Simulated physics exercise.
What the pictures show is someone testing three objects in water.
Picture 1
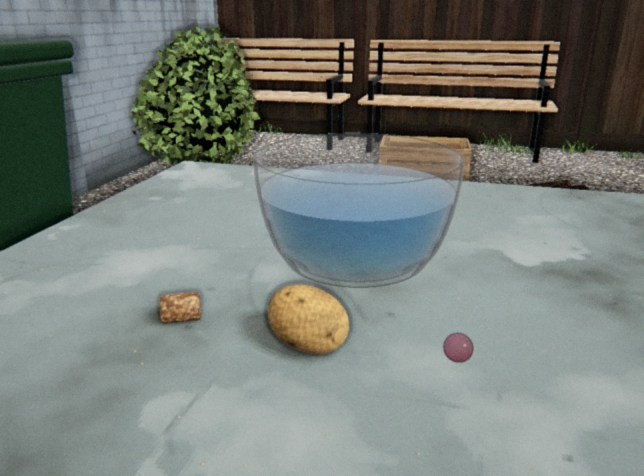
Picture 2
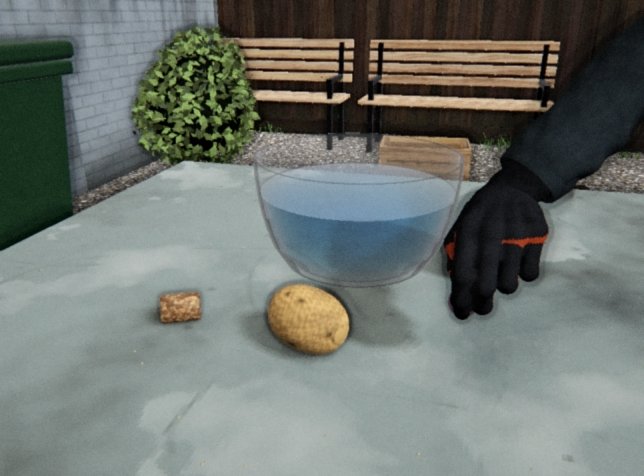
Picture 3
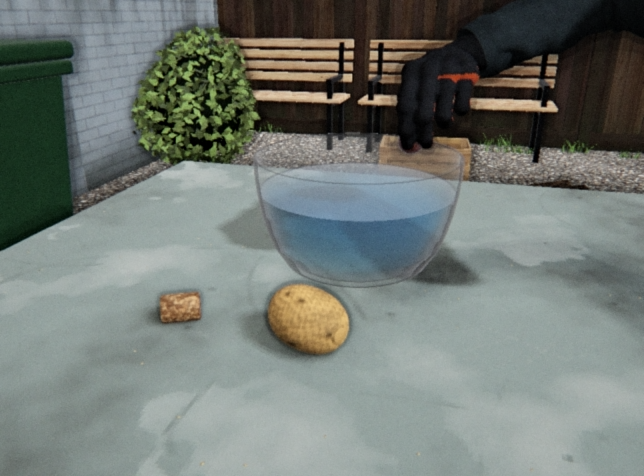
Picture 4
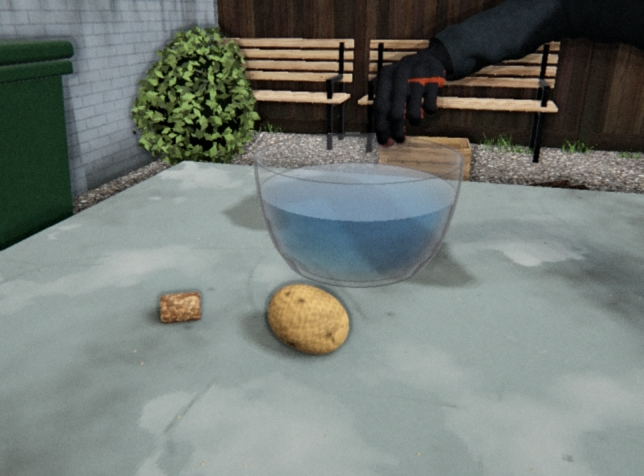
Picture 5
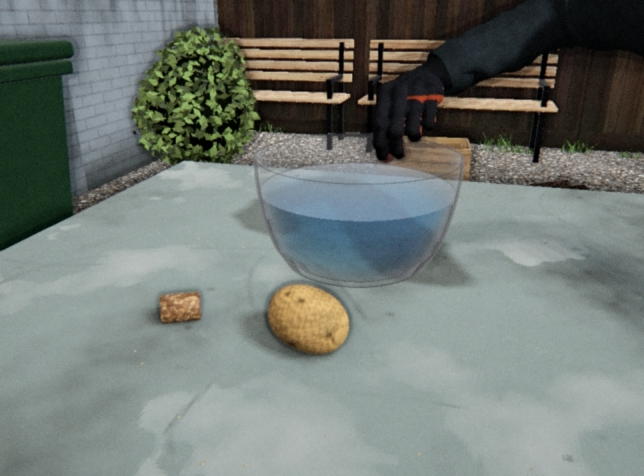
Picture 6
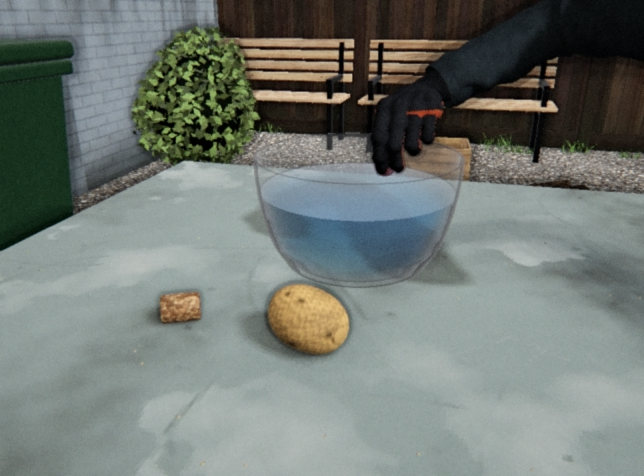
A black-gloved hand reaches in from the right and closes over a small purplish ball on the table, beside a potato and a cork. It lifts the ball up and leftward to above the clear bowl of water, then lowers slowly toward the surface.
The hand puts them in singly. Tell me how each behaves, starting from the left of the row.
Note: Left one is buoyant, middle one heads down, right one heads down.
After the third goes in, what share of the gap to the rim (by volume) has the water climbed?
I'd put it at 10 in a hundred.
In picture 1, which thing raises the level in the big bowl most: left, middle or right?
It is the central piece.
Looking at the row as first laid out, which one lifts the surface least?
Recorded: The left-end position.
Shortly, the glass marble ends at the bottom.
Then, the potato ends at the bottom.
At the finish, the cork bobs at the top; afloat, cork.
